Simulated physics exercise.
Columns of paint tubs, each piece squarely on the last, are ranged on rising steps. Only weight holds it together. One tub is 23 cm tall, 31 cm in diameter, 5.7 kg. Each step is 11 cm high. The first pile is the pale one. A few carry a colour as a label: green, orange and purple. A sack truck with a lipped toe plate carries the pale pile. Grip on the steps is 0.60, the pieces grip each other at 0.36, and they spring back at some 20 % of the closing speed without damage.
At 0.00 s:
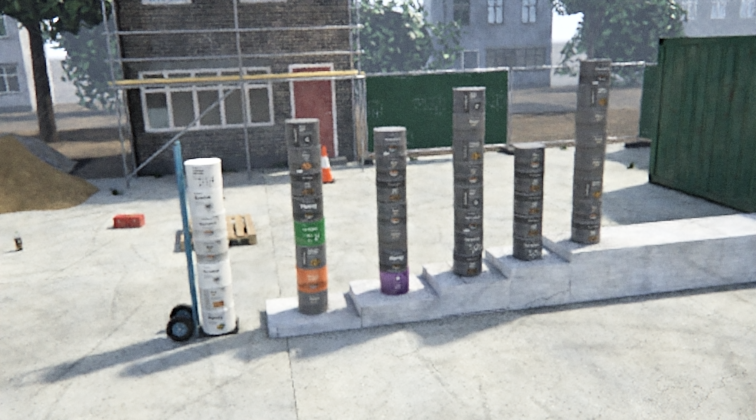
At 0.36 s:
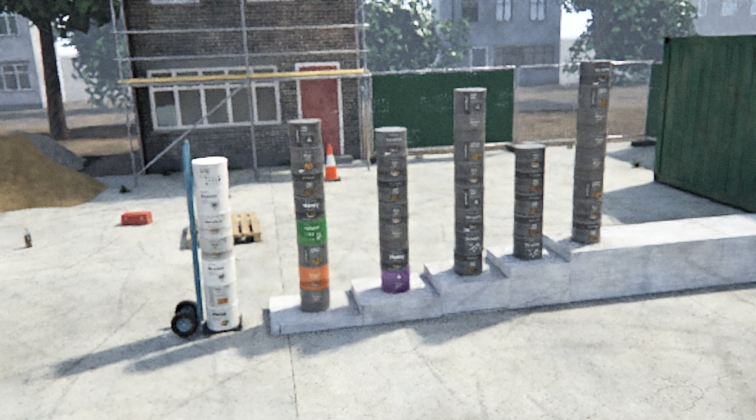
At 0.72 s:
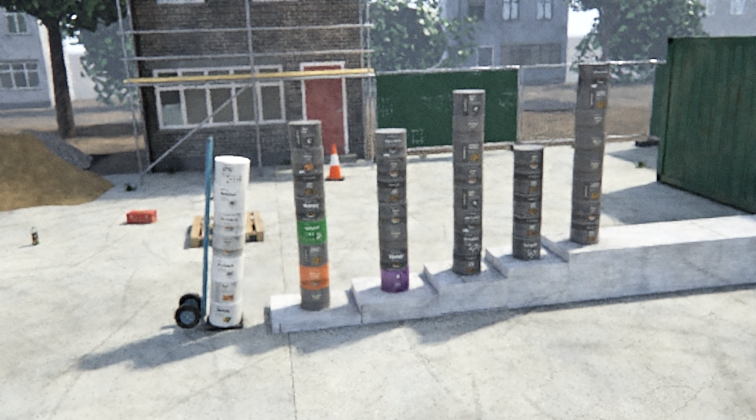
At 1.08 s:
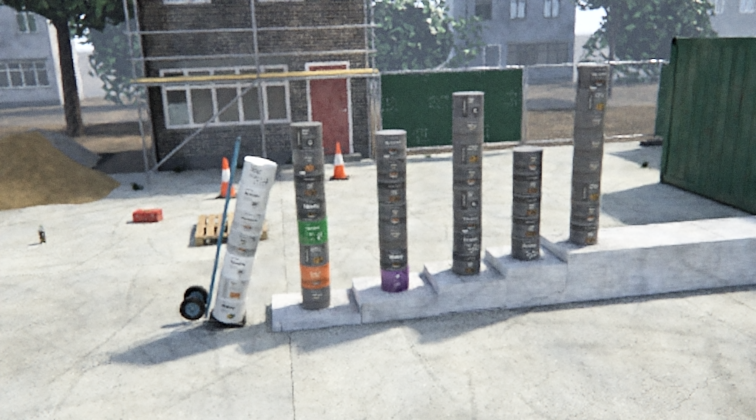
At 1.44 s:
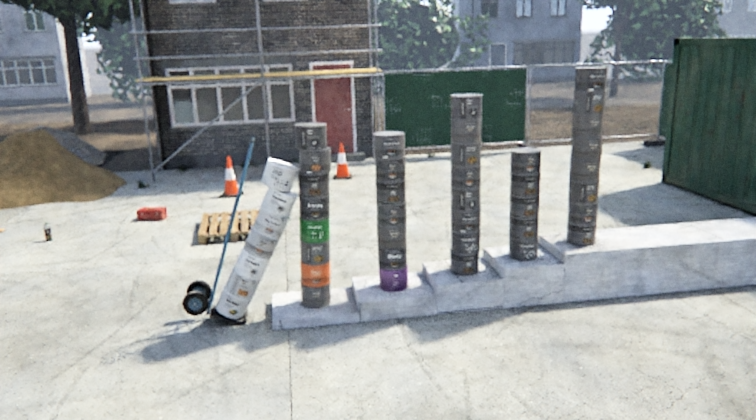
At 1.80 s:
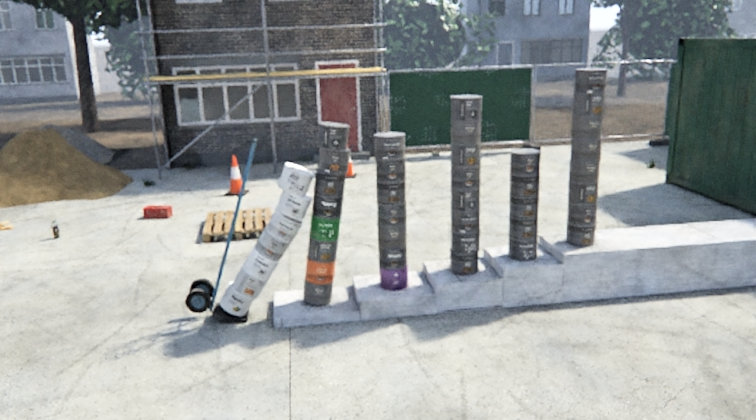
In the video, a hand truck carrying a tall white stack of tubs tilts forward to the right until the stack leans against the nearest gray column, which begins leaning right while the other columns on the rising steps stay upright.
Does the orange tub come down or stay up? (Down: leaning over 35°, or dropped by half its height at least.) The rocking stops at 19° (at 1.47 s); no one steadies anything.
The orange tub comes down.
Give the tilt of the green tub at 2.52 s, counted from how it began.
Roughly 30°.
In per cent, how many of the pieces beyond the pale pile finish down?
Roughly 90 per cent of them.
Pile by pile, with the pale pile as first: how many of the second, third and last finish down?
Pieces: Second 7, third 6, last 7.
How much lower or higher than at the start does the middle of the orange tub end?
About 20 cm lower.
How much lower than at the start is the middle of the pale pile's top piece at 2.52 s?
About 50 cm.
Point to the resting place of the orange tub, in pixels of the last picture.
Near (307, 297).
After 2.52 s, 7 of the pale pile down; 8 of the 36 other tubs down; orange tub leaning 38°; green tub leaning 35°, 14 cm lower.
After 3.52 s, 7 of the pale pile down; 18 of the 36 other tubs down; orange tub leaning 54°, 10 cm lower; green tub on its side.
After 4.36 s, 6 of the pale pile down; 33 of the 36 other tubs down; orange tub on its side; green tub on its side.
After 5.32 s, 6 of the pale pile down; 32 of the 36 other tubs down; orange tub on its side; green tub on its side.
By the end (6.1 s), 6 of the pale pile down; 32 of the 36 other tubs down; orange tub on its side; green tub on its side; purple tub shifted 14 cm. As the last picture would show them, middles, orange tub near (307, 297), green tub near (440, 391).
